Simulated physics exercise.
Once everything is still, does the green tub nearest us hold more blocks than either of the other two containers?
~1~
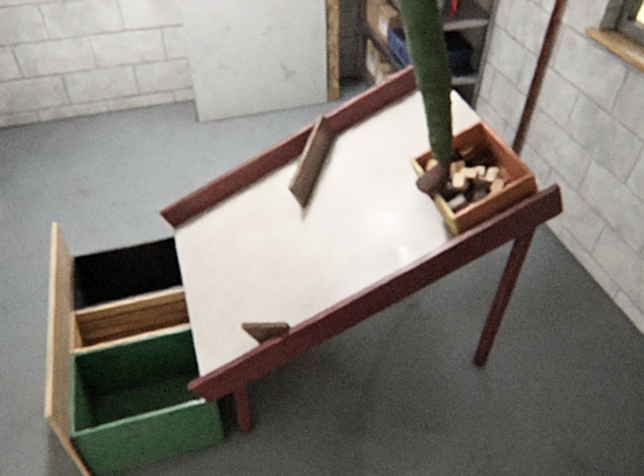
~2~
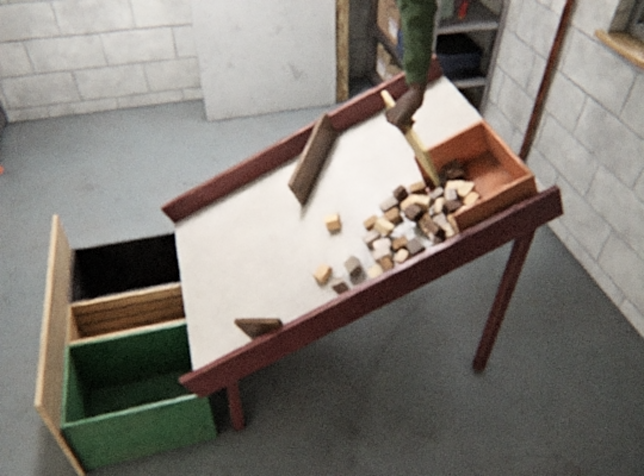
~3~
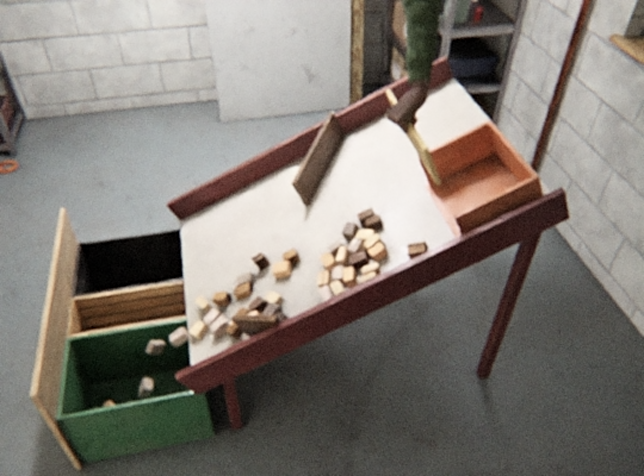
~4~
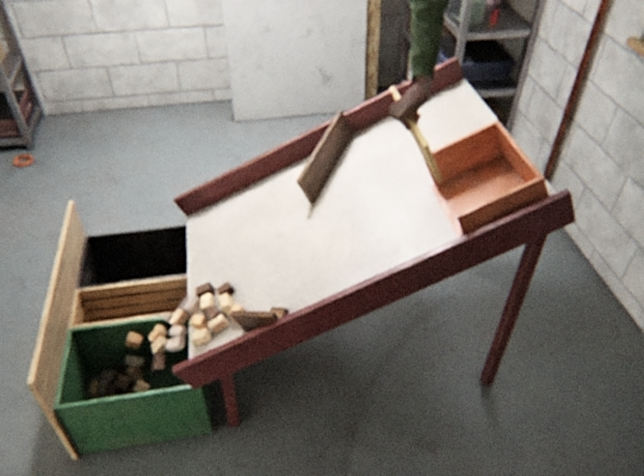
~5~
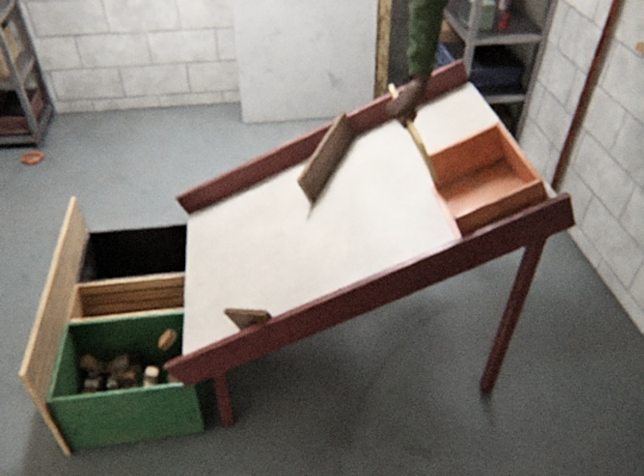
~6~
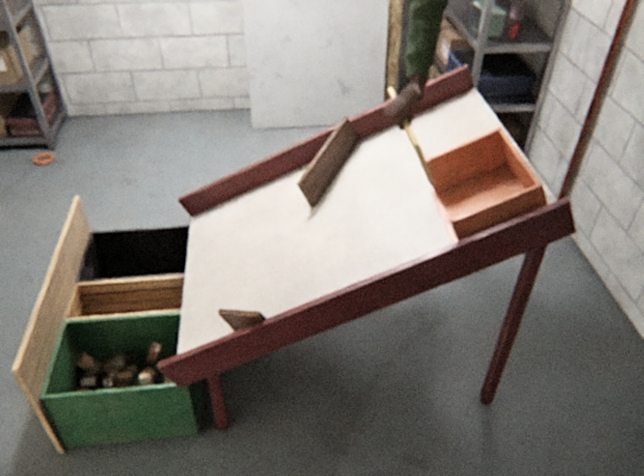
Yes, the green tub ends up with the most blocks. Most of the load slides down to the near side of the table and drops into it.
